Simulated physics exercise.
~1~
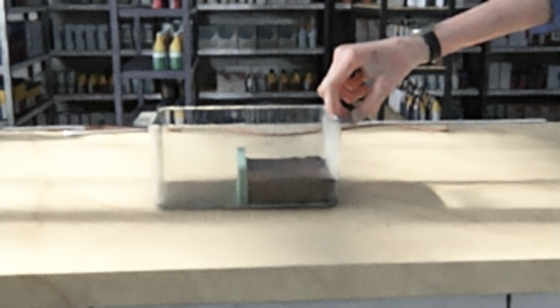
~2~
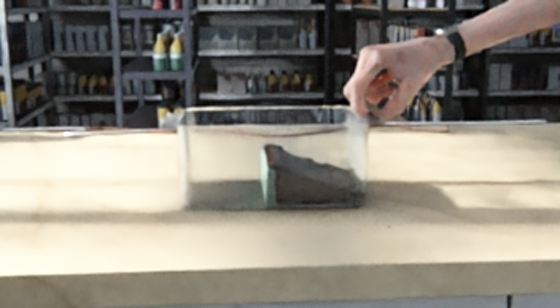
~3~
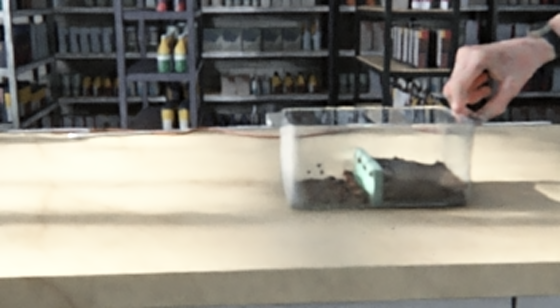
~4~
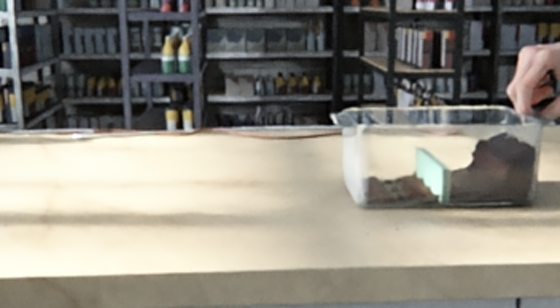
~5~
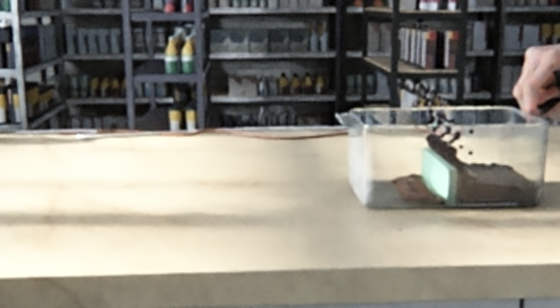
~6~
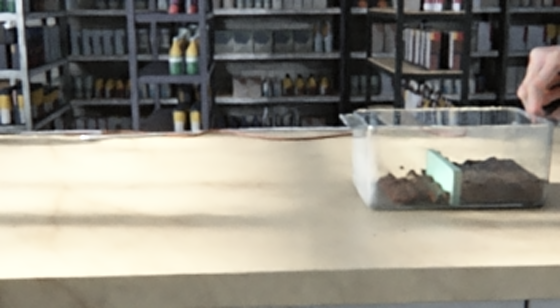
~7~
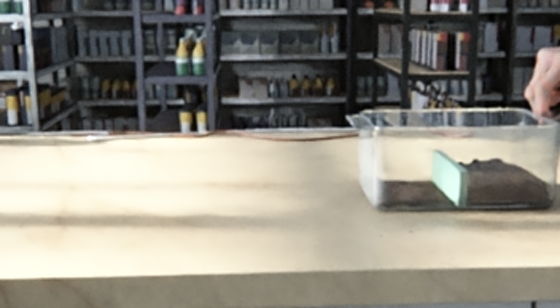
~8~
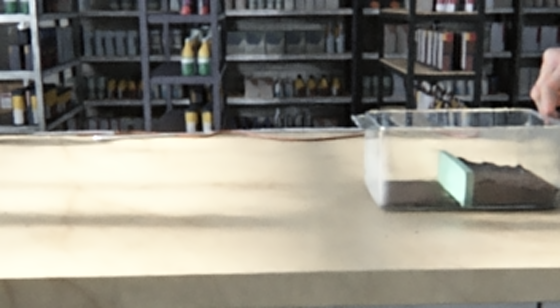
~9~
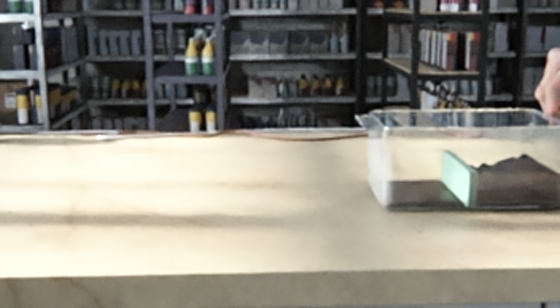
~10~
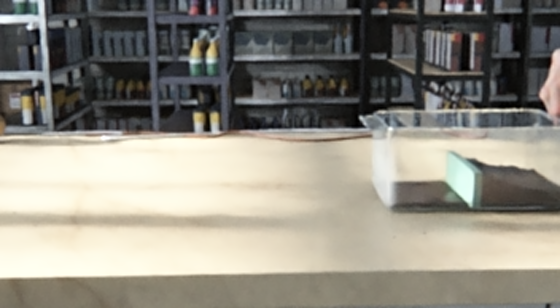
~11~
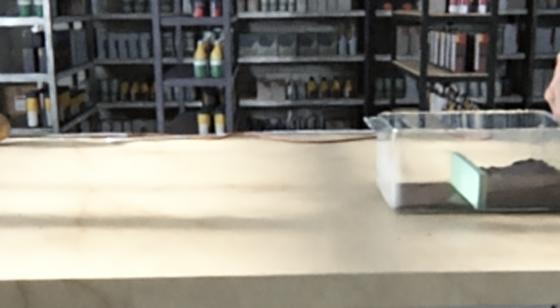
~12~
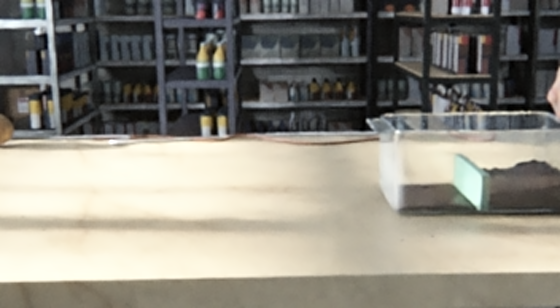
Dark liquid sloshing over a pale green divider as a hand pulls a clear box right, some settling in the left part.
